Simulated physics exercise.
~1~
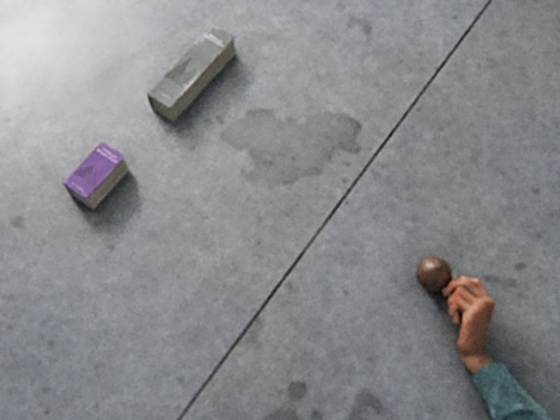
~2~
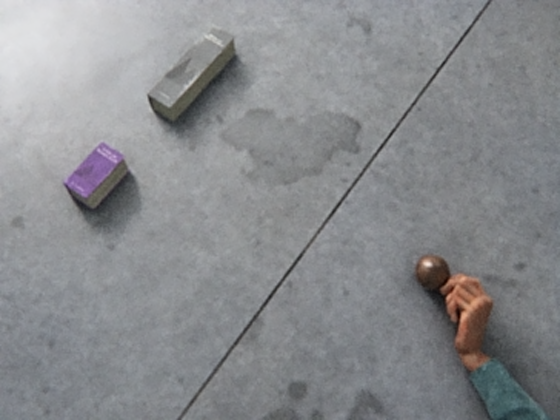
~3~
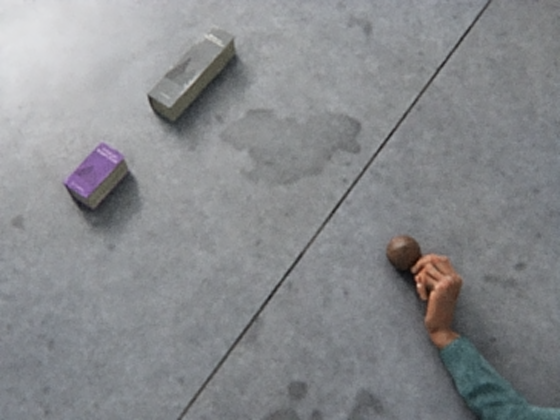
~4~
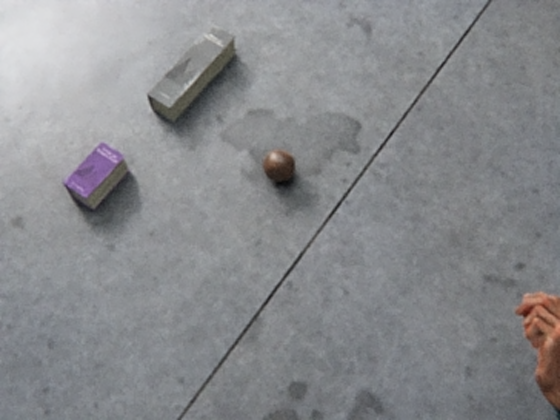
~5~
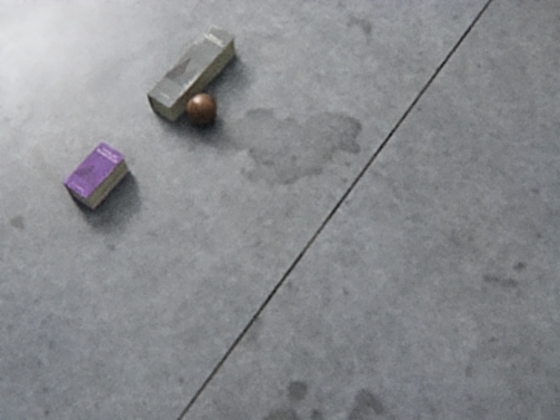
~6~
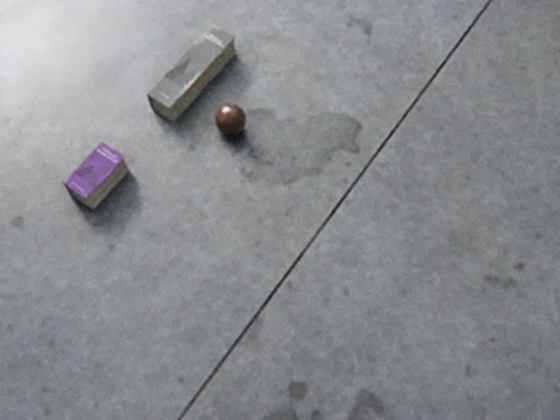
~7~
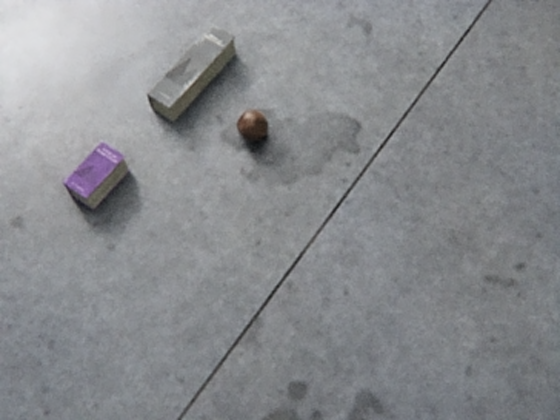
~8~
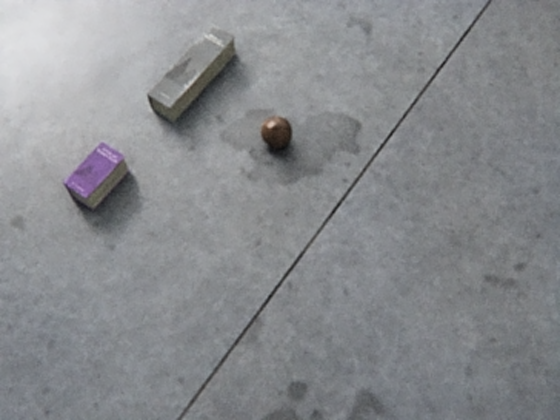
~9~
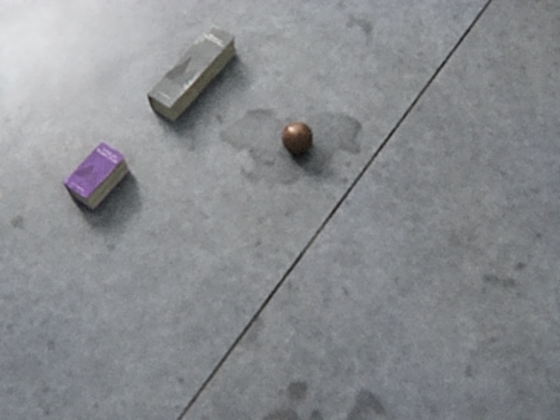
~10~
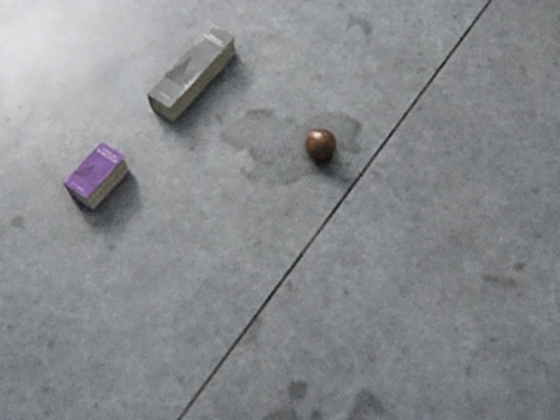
A hand rolls a brown ball into the grey block, and it rebounds to the right.
